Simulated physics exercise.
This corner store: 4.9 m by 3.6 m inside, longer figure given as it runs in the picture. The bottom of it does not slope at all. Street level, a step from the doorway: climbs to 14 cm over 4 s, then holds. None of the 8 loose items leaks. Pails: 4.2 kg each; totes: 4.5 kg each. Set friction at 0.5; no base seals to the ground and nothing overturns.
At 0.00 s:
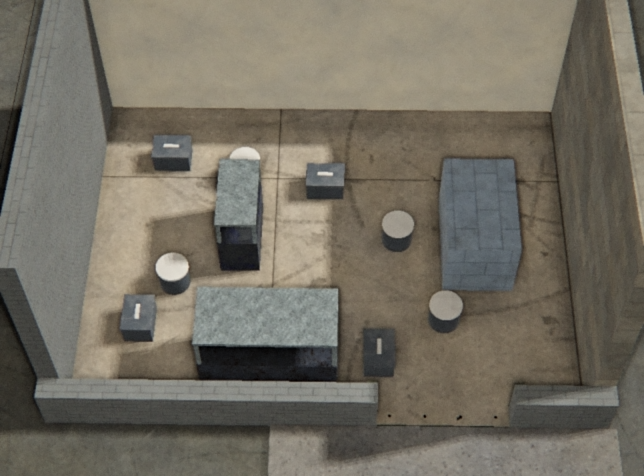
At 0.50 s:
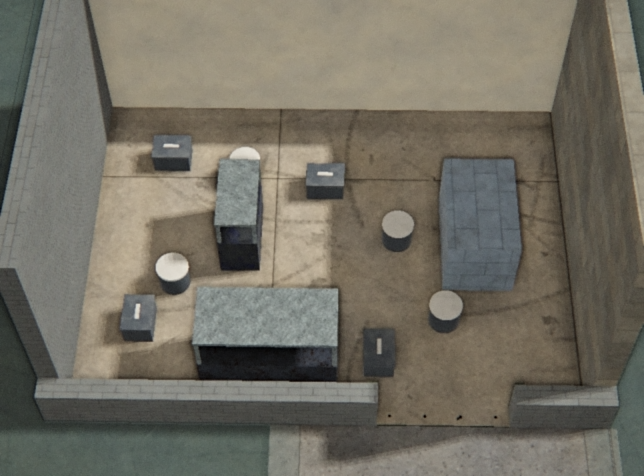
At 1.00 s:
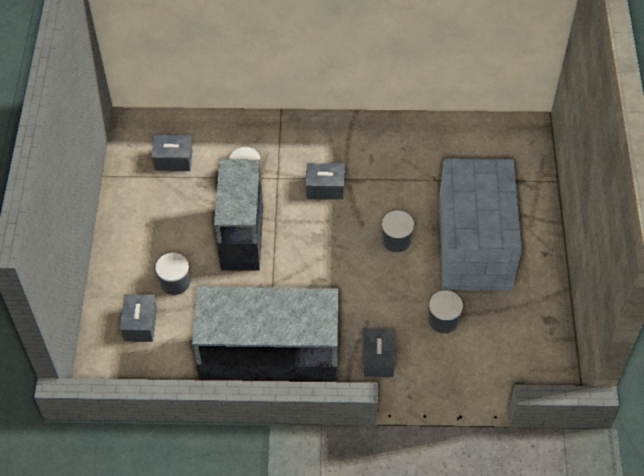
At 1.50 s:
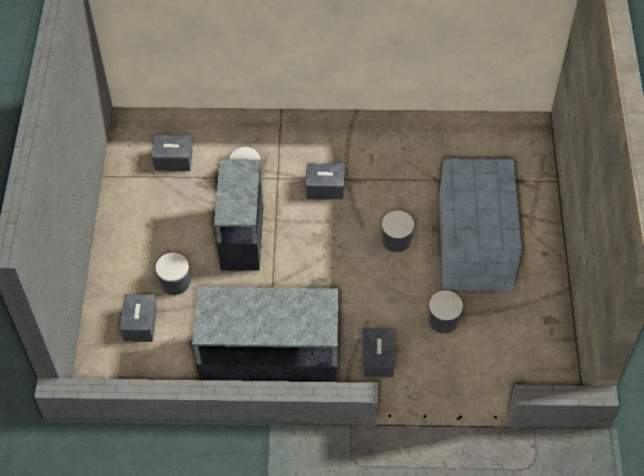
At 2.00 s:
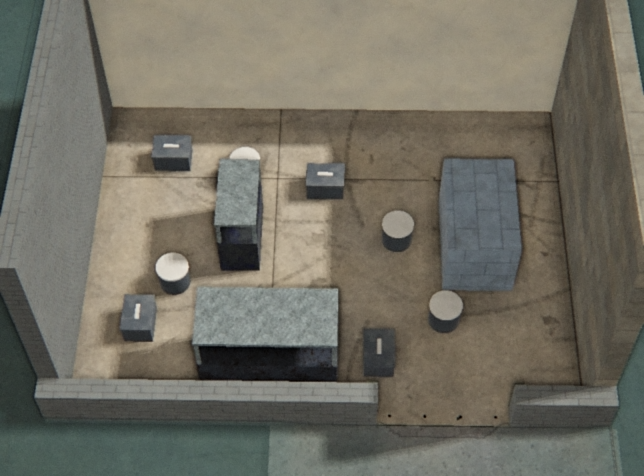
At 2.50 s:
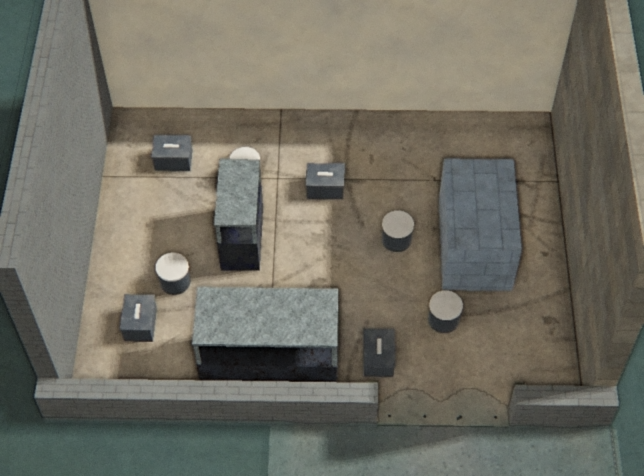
The clip opens on a corner store seen from above, its blocks, boxes and round stools standing on a brown floor inside low walls. Greenish water spreads over the ground outside, creeps across the paving before the doorway, then just edges over the threshold, while everything inside stays still.
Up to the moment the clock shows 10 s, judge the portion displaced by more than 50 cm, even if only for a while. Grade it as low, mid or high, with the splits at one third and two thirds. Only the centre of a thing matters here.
Grade: Mid, one to two thirds.
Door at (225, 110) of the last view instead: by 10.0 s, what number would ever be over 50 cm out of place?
Then the count would be 4.
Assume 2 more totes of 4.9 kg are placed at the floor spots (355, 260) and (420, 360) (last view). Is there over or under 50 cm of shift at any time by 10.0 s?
Note: Item 1 above threshold; item 2 above threshold.
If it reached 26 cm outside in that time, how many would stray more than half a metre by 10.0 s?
6.
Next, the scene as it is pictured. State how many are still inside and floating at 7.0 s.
0.
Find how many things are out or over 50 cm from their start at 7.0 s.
That would be 2.
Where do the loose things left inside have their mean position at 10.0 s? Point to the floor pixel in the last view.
Near (260, 216).
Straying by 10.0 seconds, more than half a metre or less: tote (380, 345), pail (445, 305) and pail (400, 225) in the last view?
Taking them in turn, the first is within the limit, the second beyond the limit and the third beyond the limit.
After 3.5 s 0 of 8 are over 50 cm from their spots; 0 afloat.
After 4.5 s 0 of 8 are over 50 cm from their spots; 0 afloat.
After 7.0 s 2 of 8 are over 50 cm from their spots; 0 afloat.
After 10.0 s 3 of 8 are over 50 cm from their spots, and 3 have been at some point; 3 afloat.
